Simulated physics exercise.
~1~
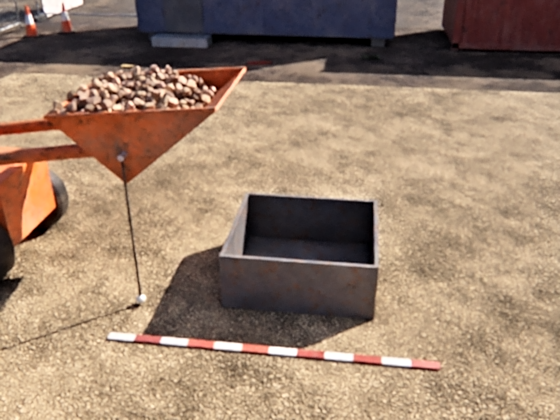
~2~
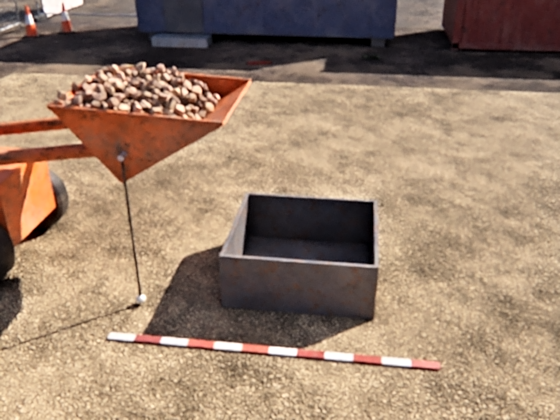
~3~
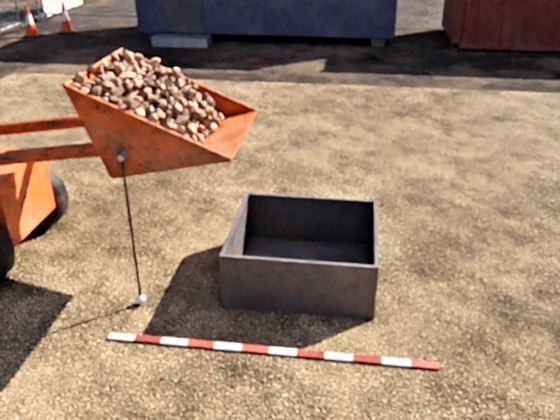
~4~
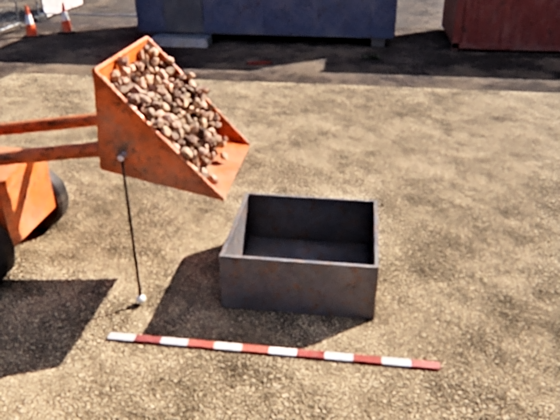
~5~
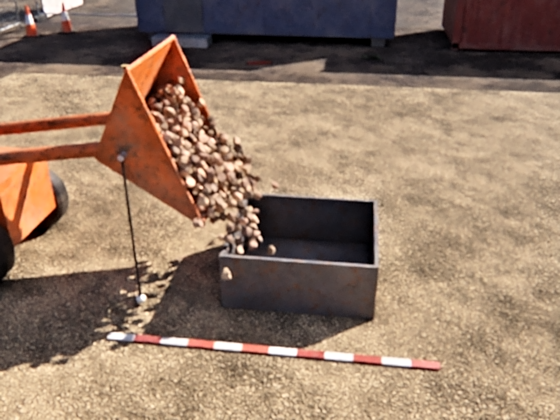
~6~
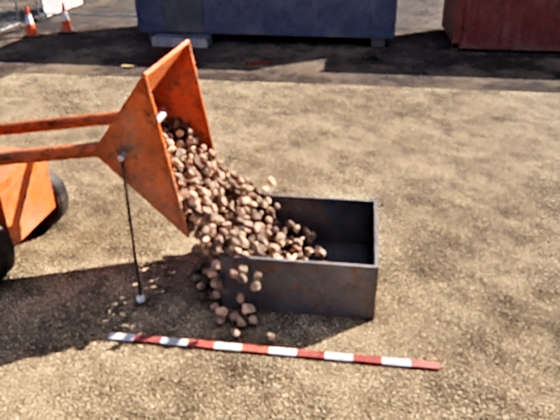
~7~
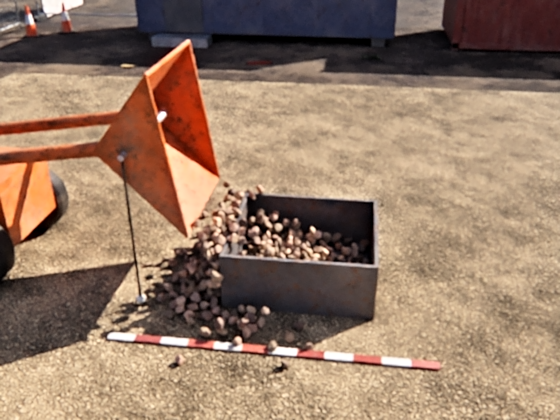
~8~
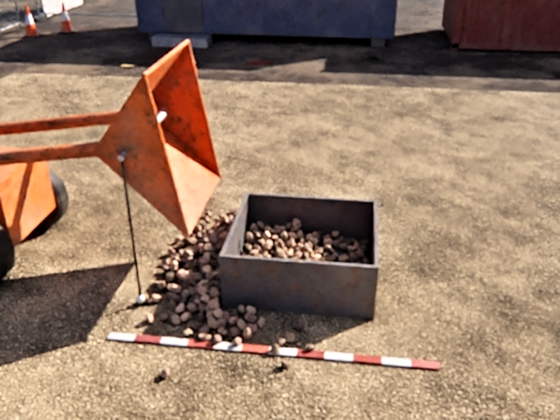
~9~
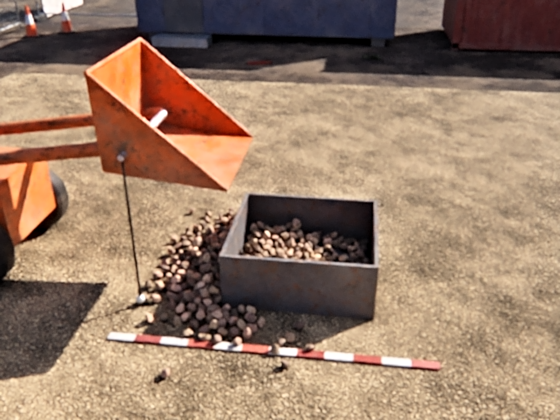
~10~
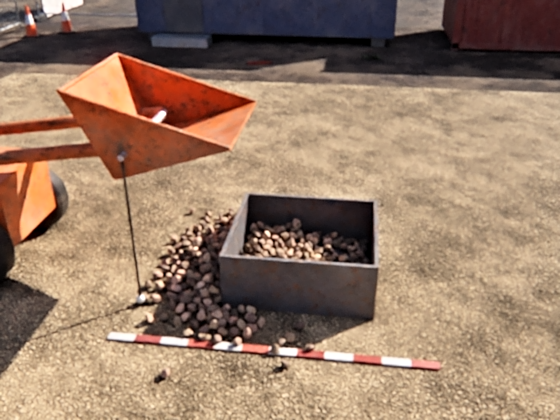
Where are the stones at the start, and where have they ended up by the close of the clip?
At the start the stones are heaped in the raised orange bucket at the upper left. By the end they lie lower and further right, some inside the dark bin and many others on the ground, mostly piled against its left side.
Gravel yard, orange loader bucket tipping stones partly into a dark bin, partly onto ground at its left, then tilting back empty.
